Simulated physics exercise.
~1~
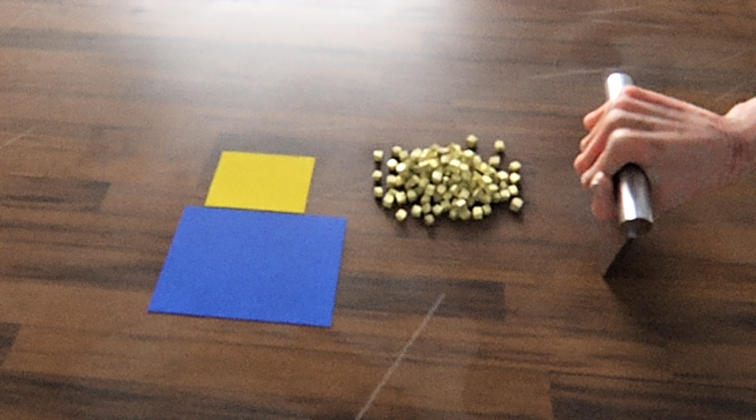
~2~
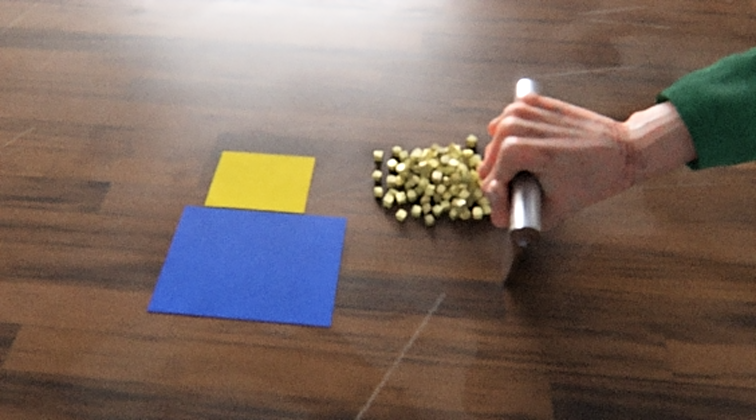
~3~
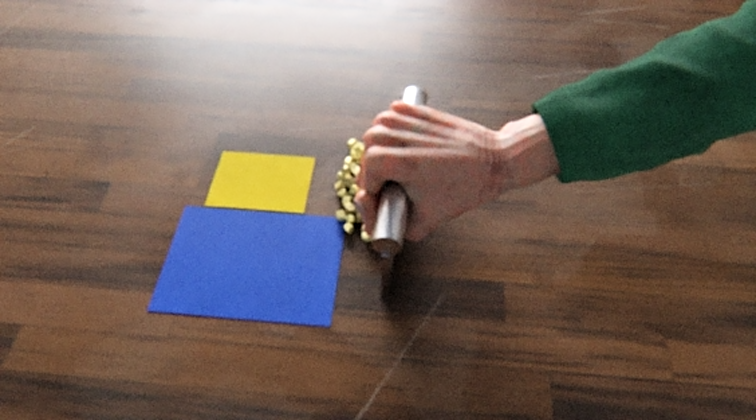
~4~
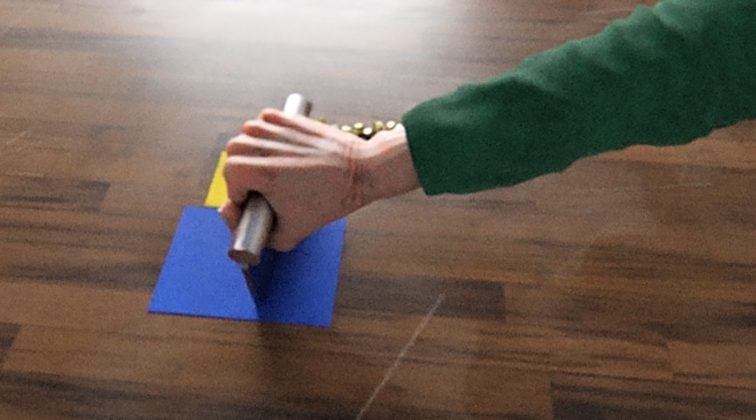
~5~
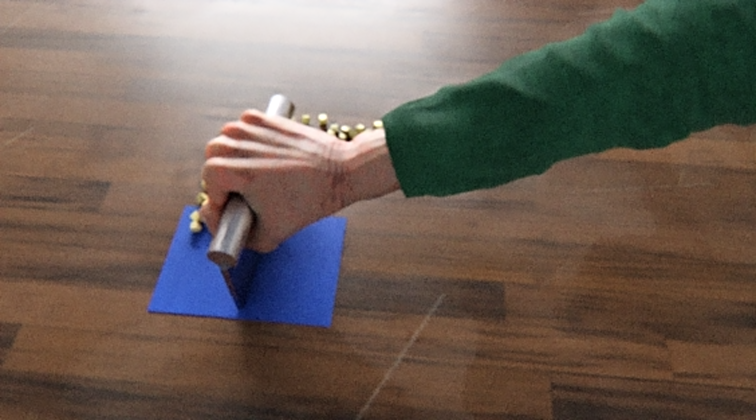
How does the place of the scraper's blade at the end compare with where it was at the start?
At the start the blade is on bare wood at the right, beyond the pile of cubes. By the end it is far to the left, over the blue sheet.
